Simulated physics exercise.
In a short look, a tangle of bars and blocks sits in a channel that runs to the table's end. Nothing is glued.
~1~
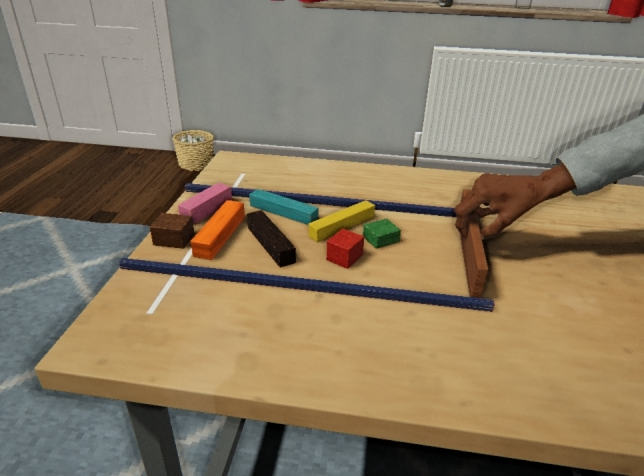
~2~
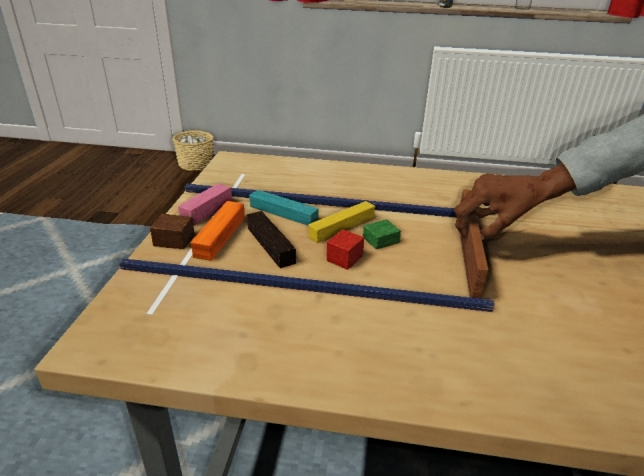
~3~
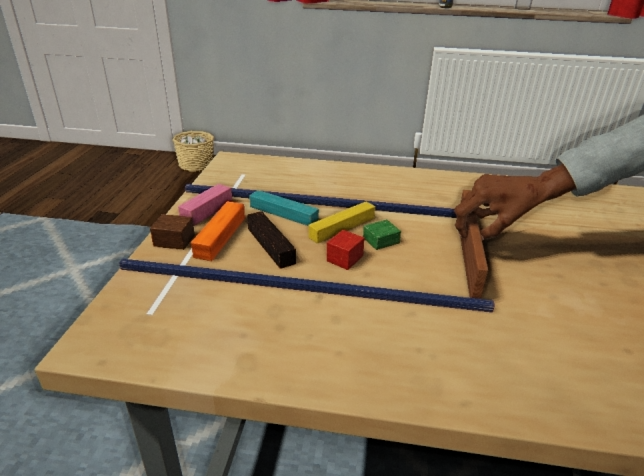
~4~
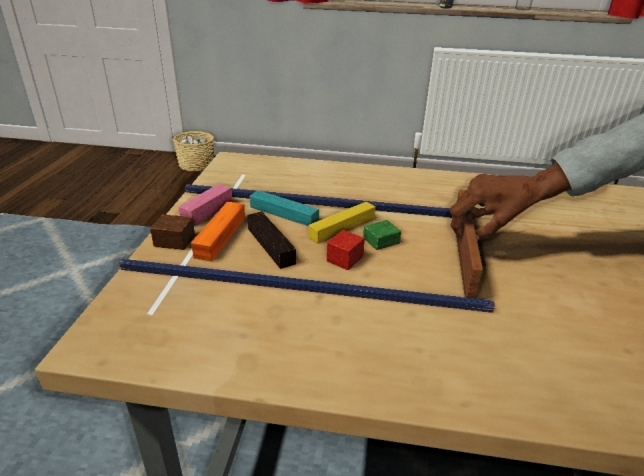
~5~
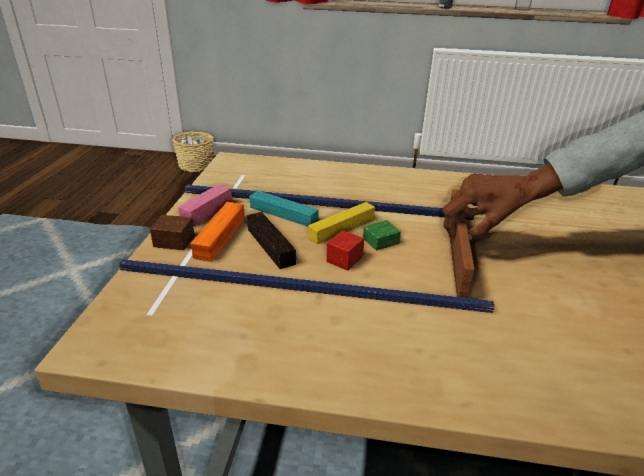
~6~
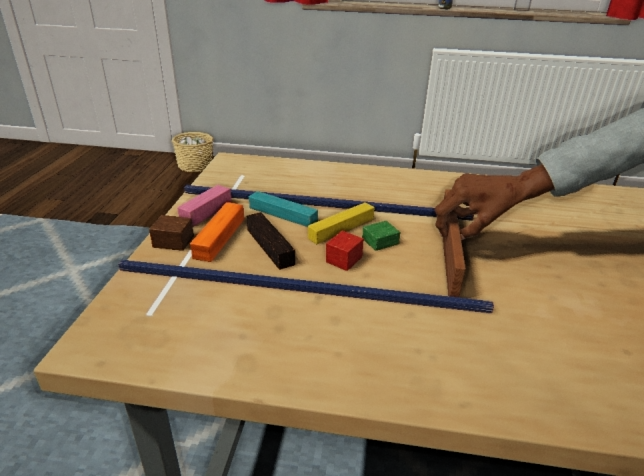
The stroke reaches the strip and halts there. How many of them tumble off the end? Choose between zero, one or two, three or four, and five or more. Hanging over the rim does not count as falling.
The count is three or four.
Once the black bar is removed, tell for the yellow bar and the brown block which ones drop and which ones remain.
The yellow bar is still there, the brown block is gone.
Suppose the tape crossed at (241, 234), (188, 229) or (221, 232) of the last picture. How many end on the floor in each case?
In order, the counts are 1, 5 and 2.
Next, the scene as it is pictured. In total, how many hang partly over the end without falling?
1.
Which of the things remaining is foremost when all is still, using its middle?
Result: The black bar.
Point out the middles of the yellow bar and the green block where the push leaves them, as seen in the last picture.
First (195, 206), then (190, 222).
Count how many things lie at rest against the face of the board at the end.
3 end up touching it.
A little later, none off yet; brown block at rest near (172, 233); pink bar at rest near (206, 205); orange stick at rest near (219, 230).
Next, none off yet; brown block at rest near (172, 233); pink bar shifted a little near (186, 203); orange stick shifted a little near (204, 230).
When it is over, the number that fall off is three or four; down, turquoise bar, orange stick, pink bar and brown block.
